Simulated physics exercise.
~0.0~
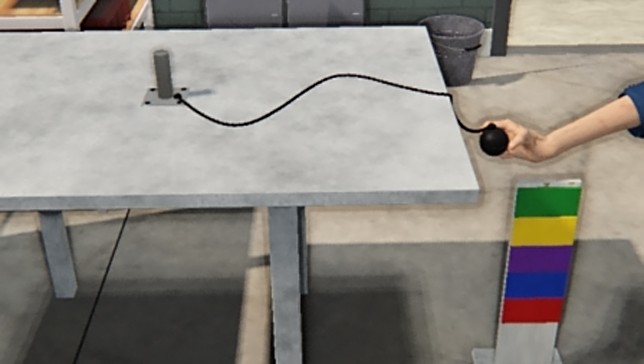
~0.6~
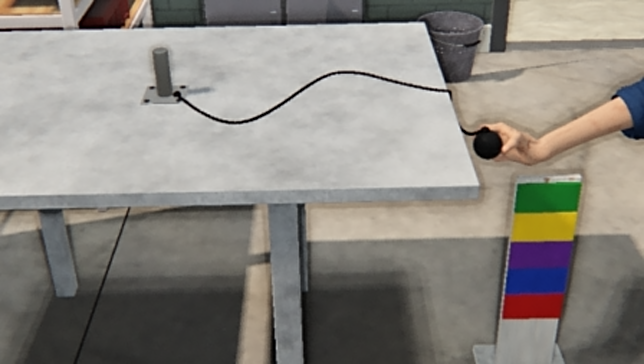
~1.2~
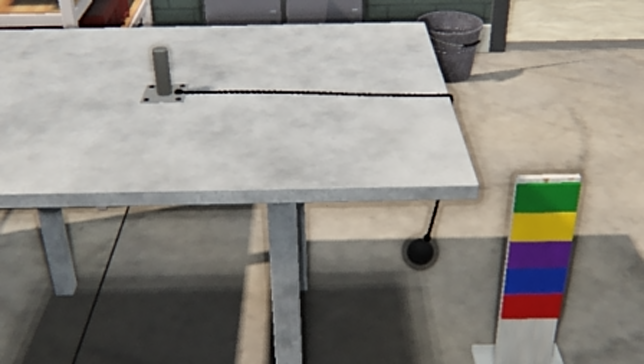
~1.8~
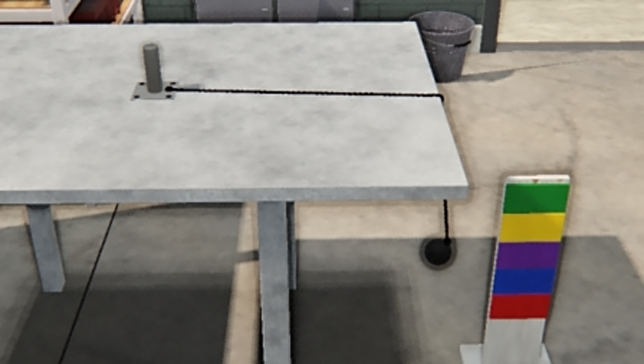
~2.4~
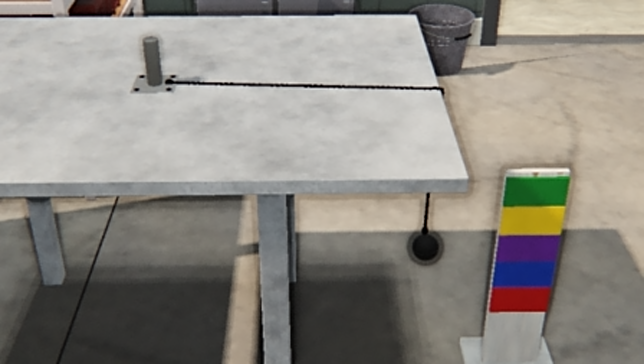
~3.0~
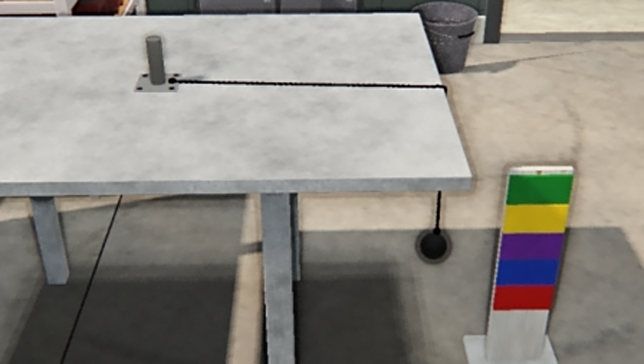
Black ball on a cord dropping from a hand off a workbench edge, swinging slightly and hanging level with the purple band.
